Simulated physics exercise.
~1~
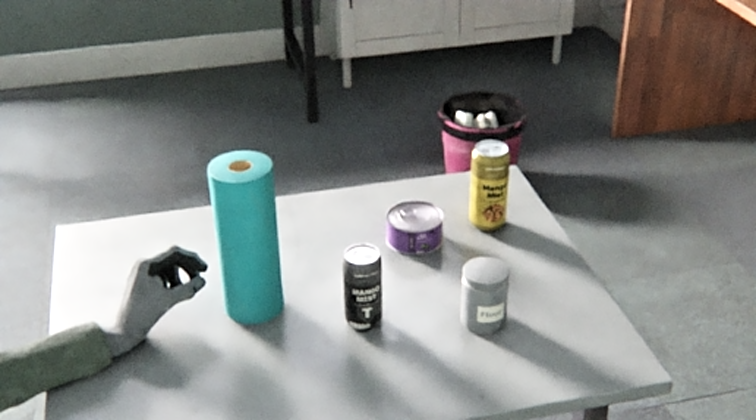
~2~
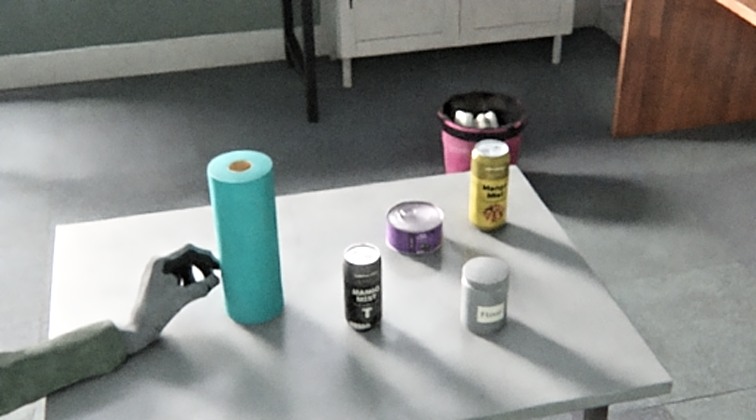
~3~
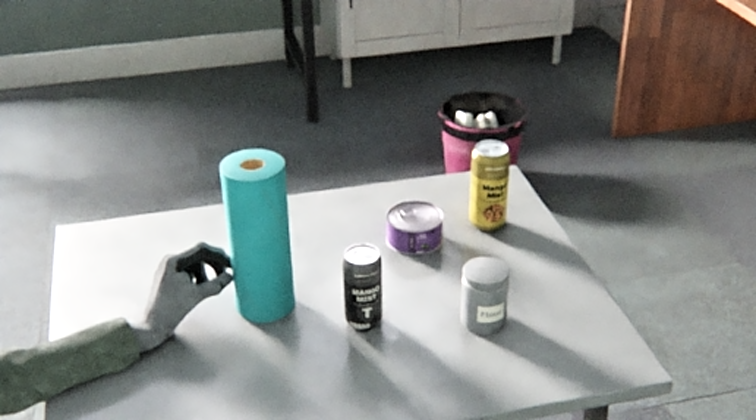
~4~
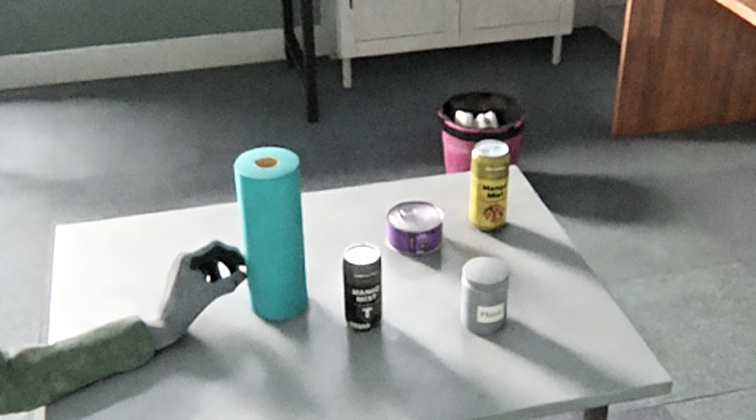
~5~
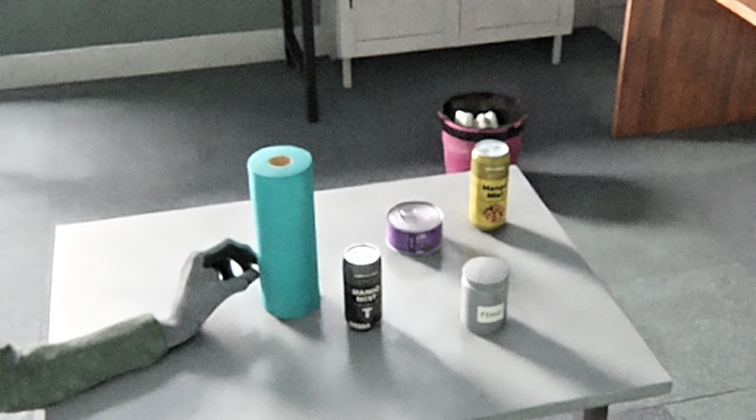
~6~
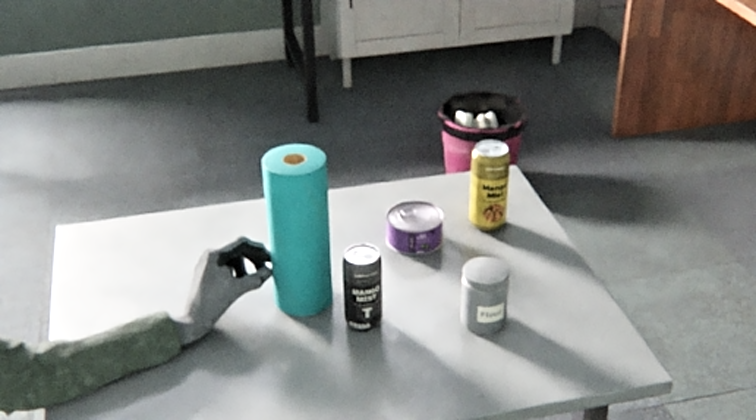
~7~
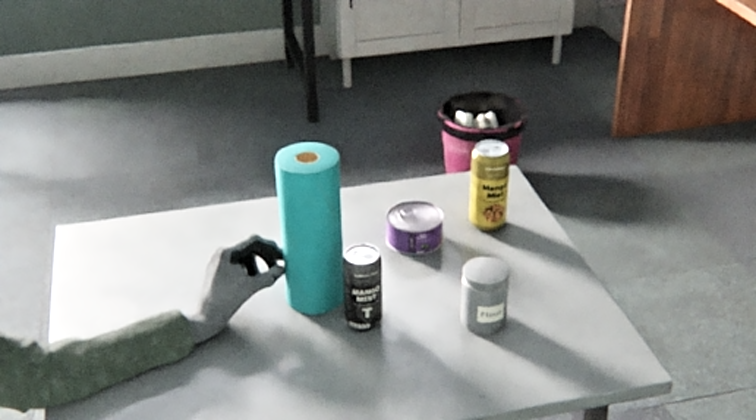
A turquoise roll, pushed by a hand, slides right and stays upright beside the black can.
